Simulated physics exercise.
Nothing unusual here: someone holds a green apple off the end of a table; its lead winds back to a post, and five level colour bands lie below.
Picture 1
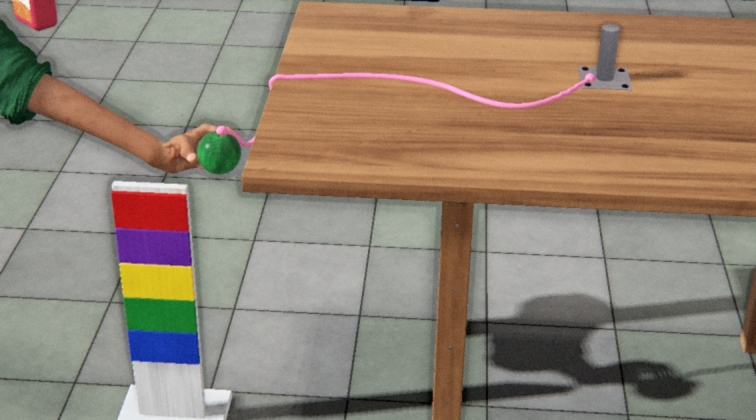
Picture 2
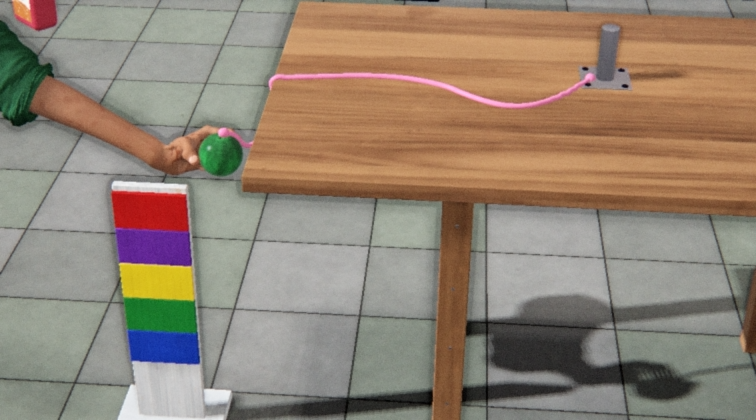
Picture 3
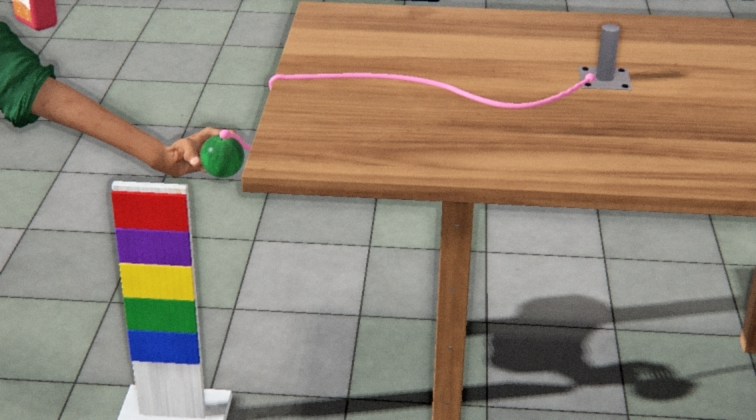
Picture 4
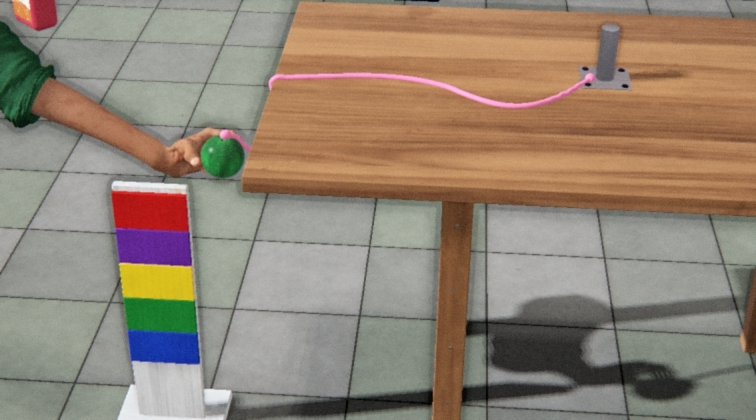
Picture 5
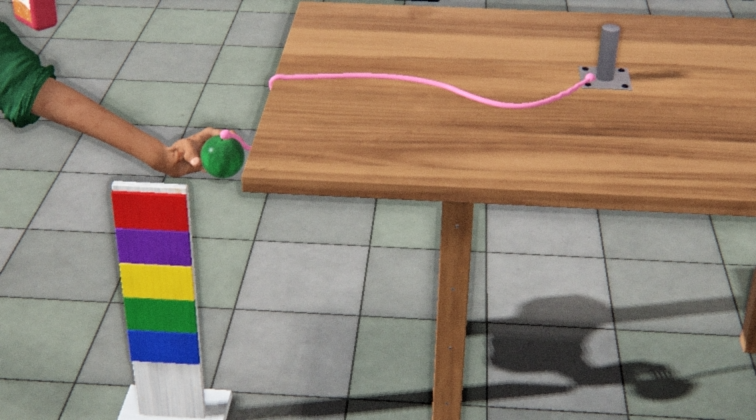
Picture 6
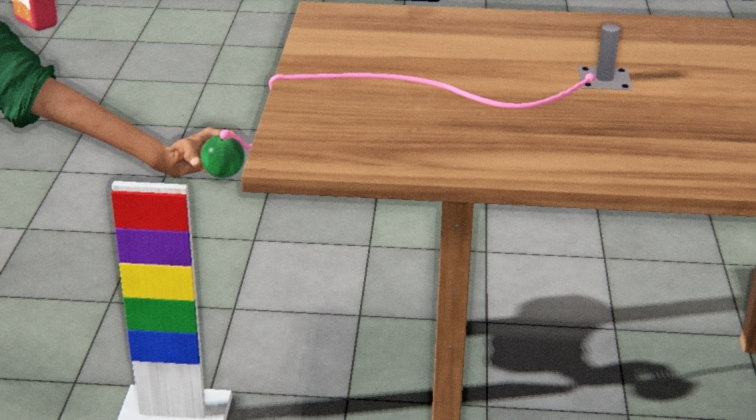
In a room with a grey-green tiled floor, a wooden table is seen from above and to one side by a still camera. A green-sleeved arm at left holds a round green object beside the table's edge, a pink cord winds across the top to a grey post, and an upright board below shows red, purple, yellow, green and blue bands. The hand and object dip very slightly, then stay nearly motionless.
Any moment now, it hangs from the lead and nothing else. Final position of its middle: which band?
Band: Purple.
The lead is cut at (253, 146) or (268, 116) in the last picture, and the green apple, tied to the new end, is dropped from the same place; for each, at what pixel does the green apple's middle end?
It would end up close to (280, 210), then close to (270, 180).
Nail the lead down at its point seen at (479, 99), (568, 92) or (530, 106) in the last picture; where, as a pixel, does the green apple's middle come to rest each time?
Respectively (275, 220), (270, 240) and (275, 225).
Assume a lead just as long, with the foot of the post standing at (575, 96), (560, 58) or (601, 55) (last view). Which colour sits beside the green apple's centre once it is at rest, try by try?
Yellow, yellow, purple.
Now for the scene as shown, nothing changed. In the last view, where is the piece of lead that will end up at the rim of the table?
The piece you want is at about (314, 77).
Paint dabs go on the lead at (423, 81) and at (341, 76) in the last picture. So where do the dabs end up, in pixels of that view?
I'd say about (380, 83) for one and about (296, 85) for the other.
Early on, apple near (265, 232); level with purple.
Midway, apple near (272, 247); level with purple.
Finally, apple near (273, 248); level with purple. Its middle rests at the purple band.
